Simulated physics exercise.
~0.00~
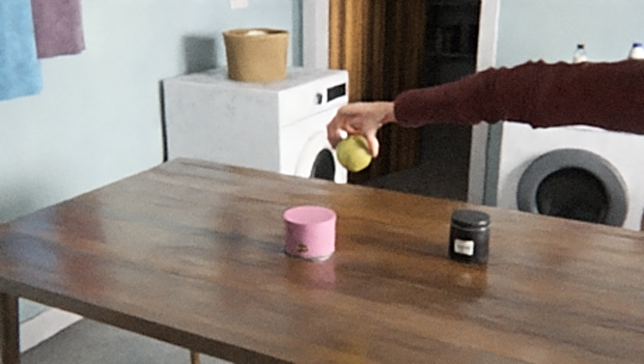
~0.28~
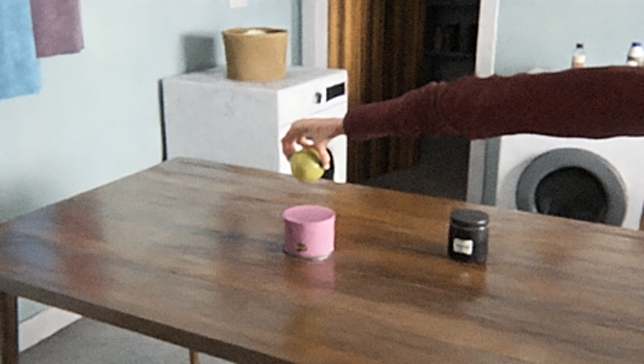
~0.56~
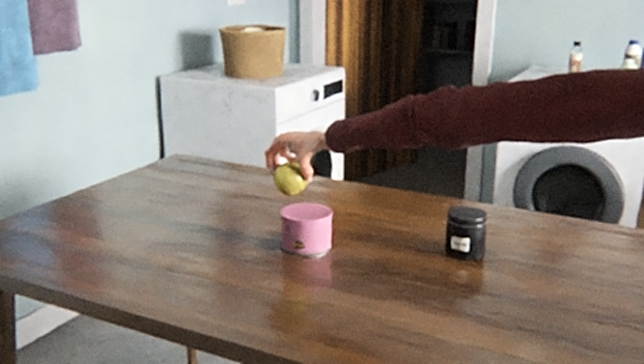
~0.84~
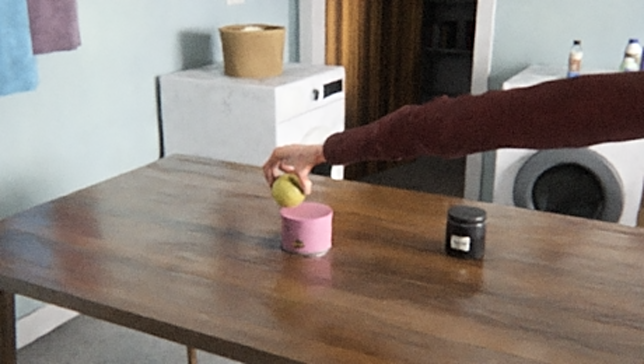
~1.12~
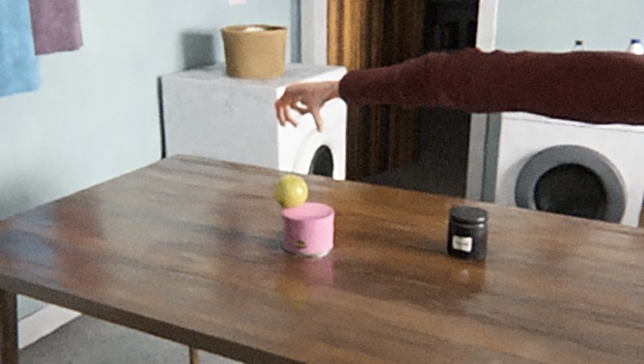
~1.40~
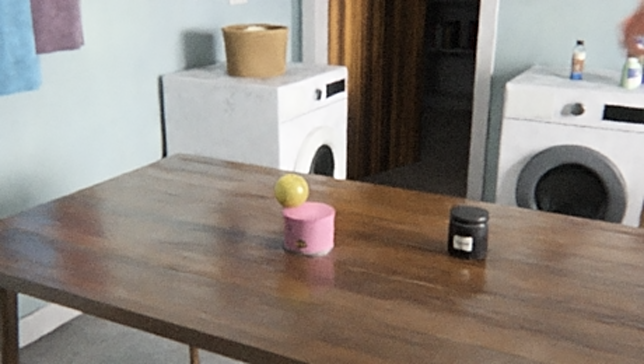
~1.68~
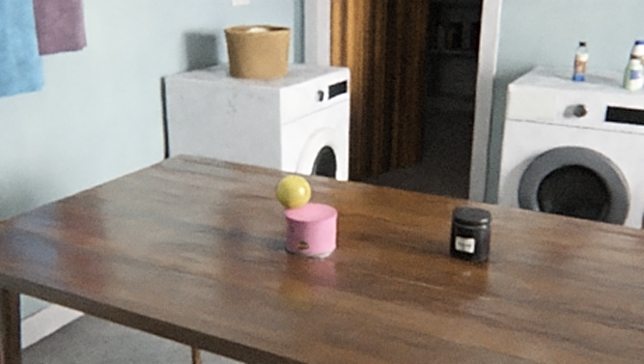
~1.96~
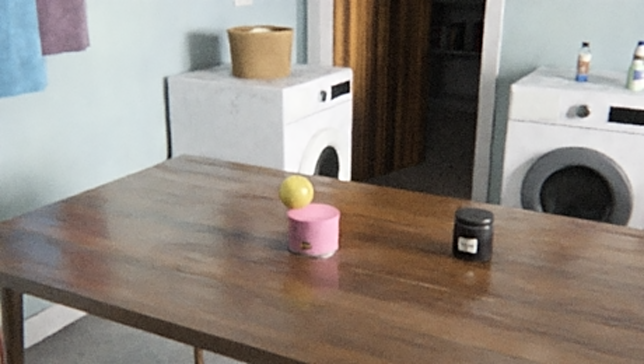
In this clip, a hand reaching in from the right moves a yellow apple left over a wooden table, lowers it onto the left side of a pink tub's top and withdraws, leaving the apple balanced there while a black jar stands nearby.
